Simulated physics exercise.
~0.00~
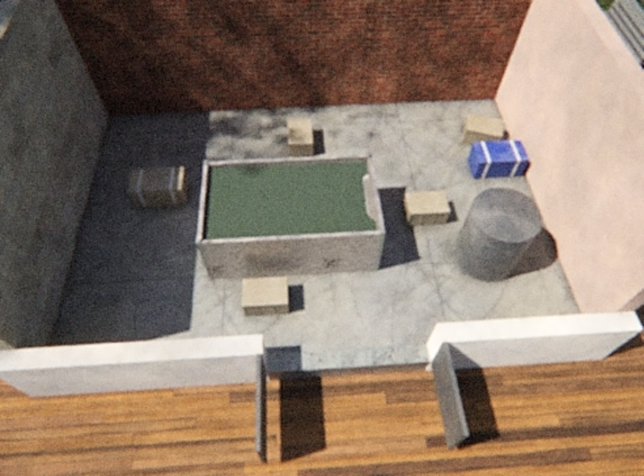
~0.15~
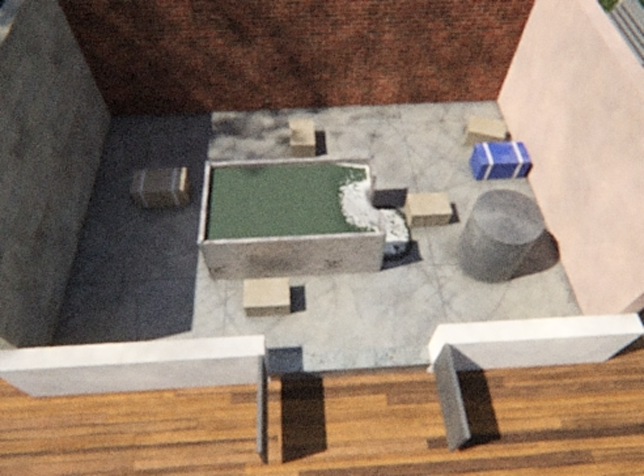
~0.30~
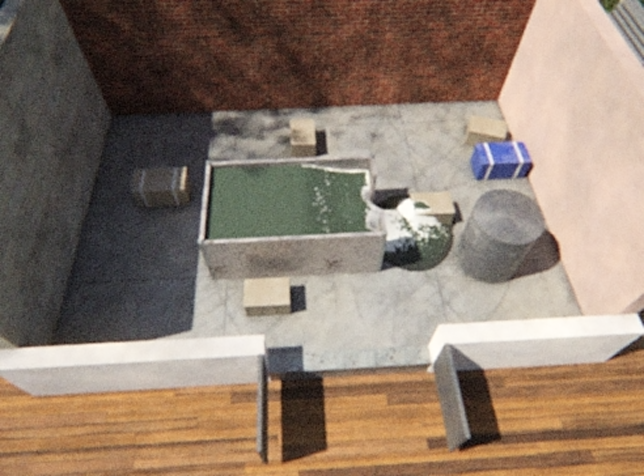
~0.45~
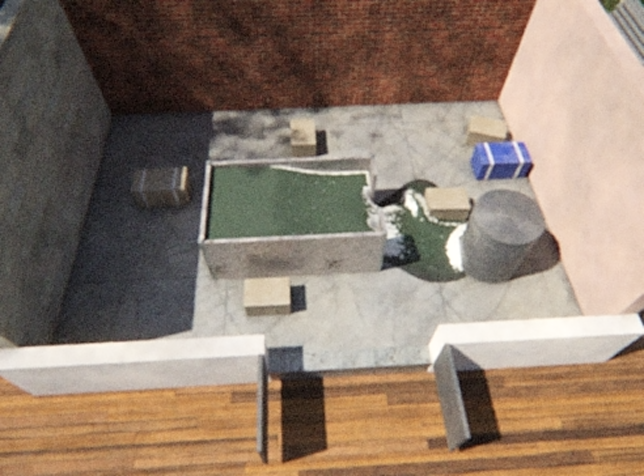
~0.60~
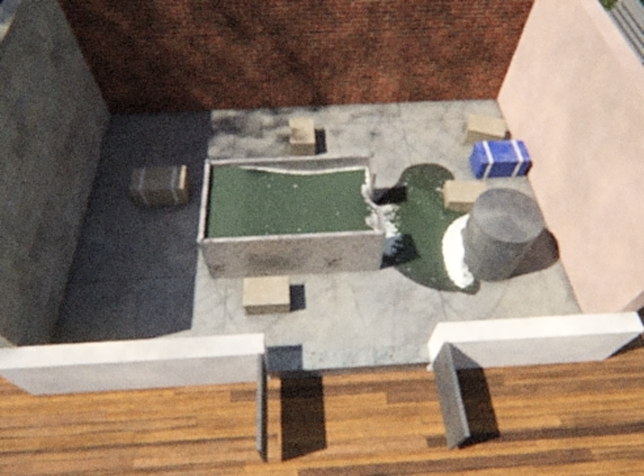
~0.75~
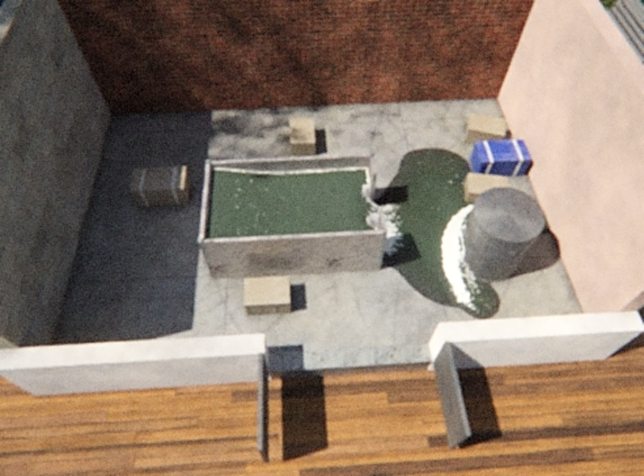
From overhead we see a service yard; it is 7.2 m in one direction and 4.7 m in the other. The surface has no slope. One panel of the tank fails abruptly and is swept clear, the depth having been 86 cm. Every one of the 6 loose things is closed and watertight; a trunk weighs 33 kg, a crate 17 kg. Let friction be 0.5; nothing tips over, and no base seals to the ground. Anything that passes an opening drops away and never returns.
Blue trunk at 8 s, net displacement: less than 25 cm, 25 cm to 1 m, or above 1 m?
Displacement: Large.
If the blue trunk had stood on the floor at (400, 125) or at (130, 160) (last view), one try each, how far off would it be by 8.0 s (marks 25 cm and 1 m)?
Run 1: It is pushed far off. Run 2: It is pushed a bit.
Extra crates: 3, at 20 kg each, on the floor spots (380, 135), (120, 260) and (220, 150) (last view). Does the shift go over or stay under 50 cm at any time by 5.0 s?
Note, same order as listed: Beyond the limit, inside the limit, inside the limit.
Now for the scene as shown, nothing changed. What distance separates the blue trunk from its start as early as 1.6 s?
Shift: About 50 cm.
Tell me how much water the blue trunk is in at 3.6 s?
Depth: About 8 cm.
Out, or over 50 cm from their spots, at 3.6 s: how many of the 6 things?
By that time the total stands at 3.
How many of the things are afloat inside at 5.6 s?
It comes to 1.
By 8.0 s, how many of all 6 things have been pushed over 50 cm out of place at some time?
4.
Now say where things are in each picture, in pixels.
The first picture shows the blue trunk at (501, 151), on the bottom; water covers 3.0 m2; 0 of 6 have shifted.
The second picture shows the blue trunk at (503, 153) rests on the ground; water covers 3.4 m2; 0 of 6 have shifted.
The third picture shows the blue trunk at (504, 153) rests on the ground; water covers 4.2 m2; 0 of 6 have shifted.
The fourth picture shows the blue trunk at (504, 153), on the bottom; water covers 4.9 m2; 1 of 6 have shifted.
The fifth picture shows the blue trunk at (503, 151), on the bottom; water covers 5.9 m2; 1 of 6 have shifted.
The sixth picture shows the blue trunk at (503, 150) rests on the ground; water covers 7.3 m2; 1 of 6 have shifted.
After 1.6 s the blue trunk is near (499, 126), 0.5 m from its start, afloat; 0 of 6 are out; 2 afloat.
After 3.6 s the blue trunk is near (420, 134), 1.3 m from its start, aground; 0 of 6 are out; 2 afloat.
After 5.6 s the blue trunk is near (404, 144), 1.6 m from its start, aground; 0 of 6 are out; 1 afloat.
After 8.0 s the blue trunk is near (404, 144), 1.6 m from its start, aground; 0 of 6 are out; 1 afloat.
